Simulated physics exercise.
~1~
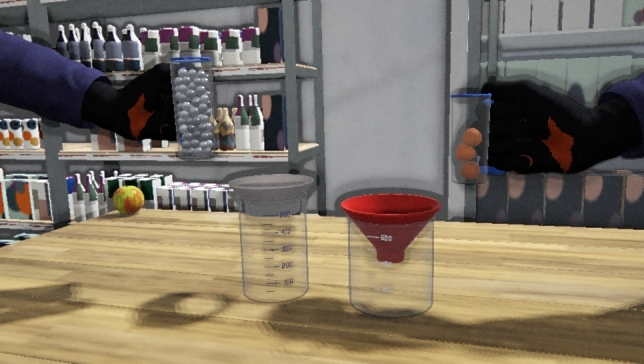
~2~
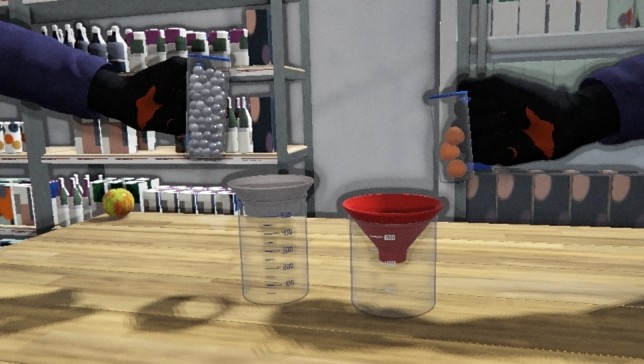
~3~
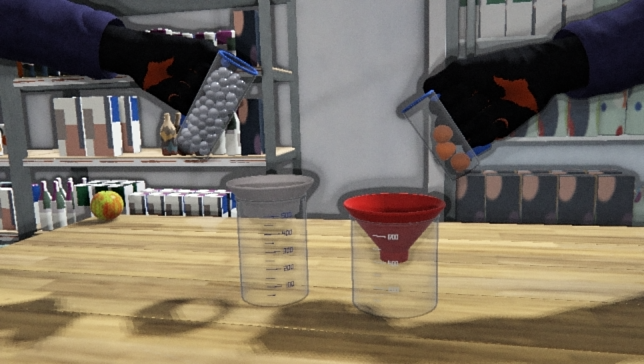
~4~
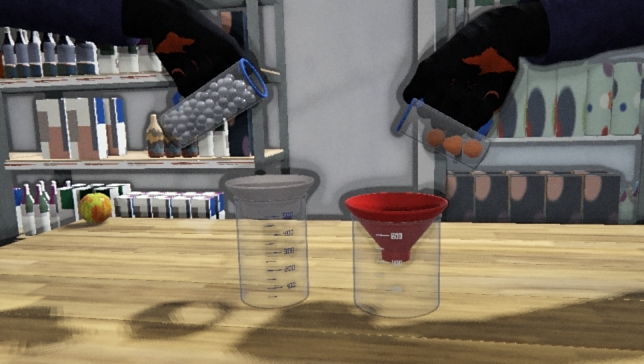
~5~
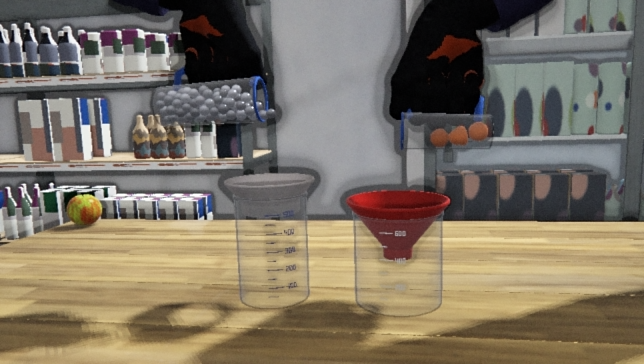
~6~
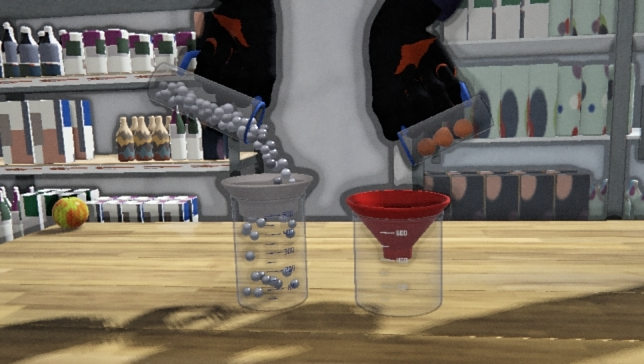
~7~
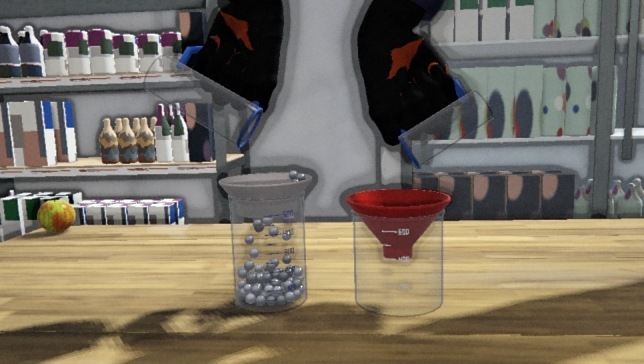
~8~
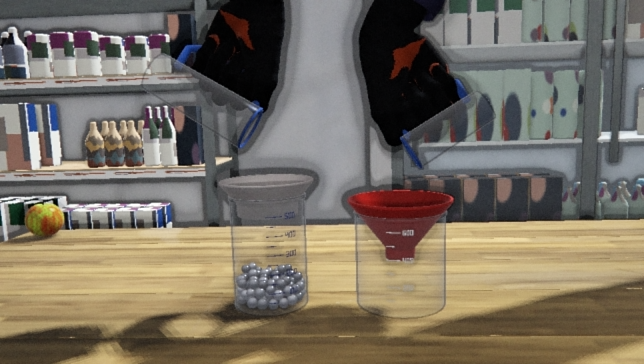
The clip opens on two dark-gloved hands holding clear cups above a wooden table, the left one full of small silvery beads and the right one holding a few larger orange balls. Below them stand two clear jars, one topped with a grey funnel and the other with a red one. The hands move inward and tip both cups over as the view drifts slightly. The beads stream through the grey funnel, while the orange balls leave their cup a little later. At the end both cups are empty, the beads lie piled in the left jar, and the orange balls remain hidden in the red funnel above an empty jar.
